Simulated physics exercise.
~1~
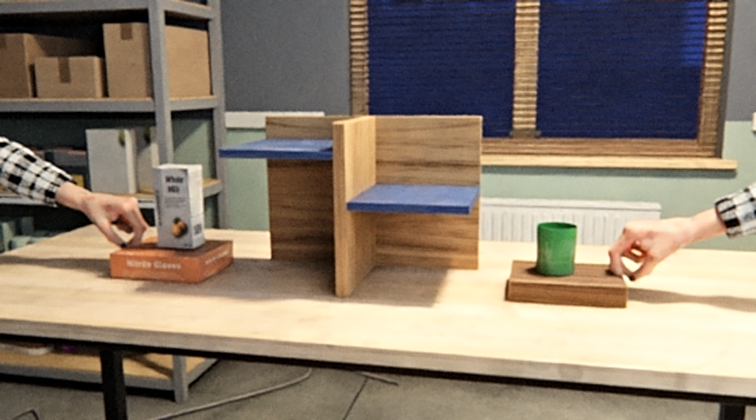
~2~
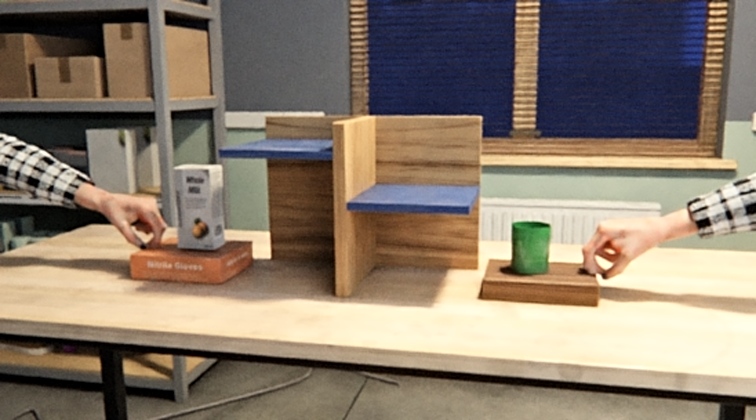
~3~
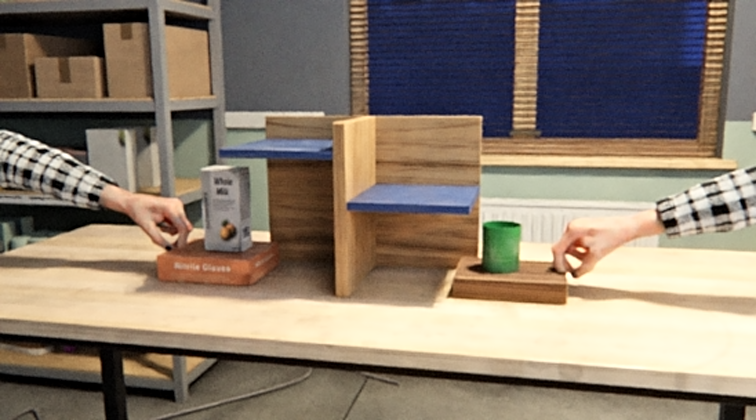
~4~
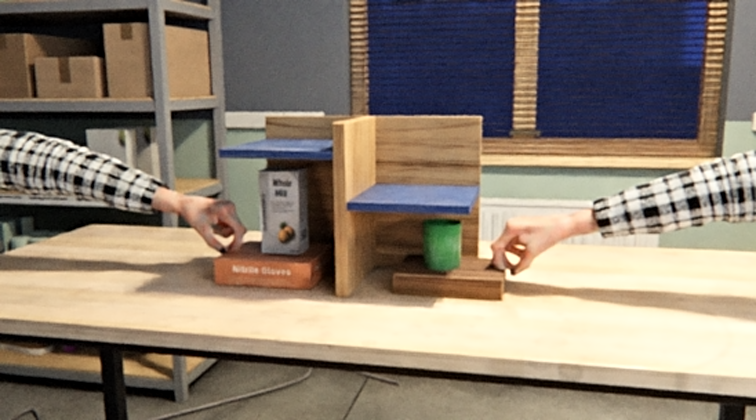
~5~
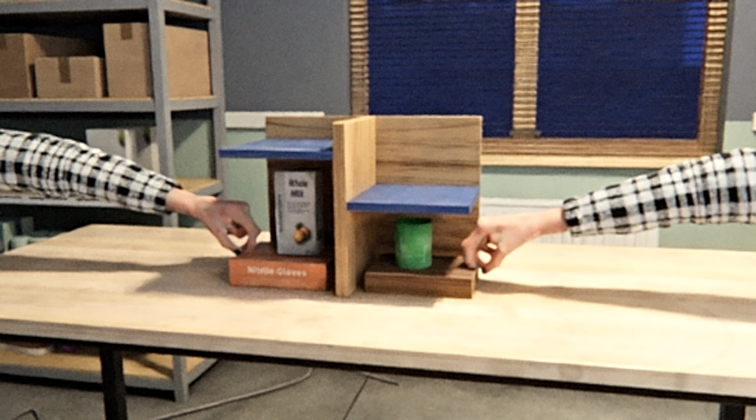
Two hands sliding an orange box carrying a white carton and a brown board carrying a green beaker inward beneath blue shelves.
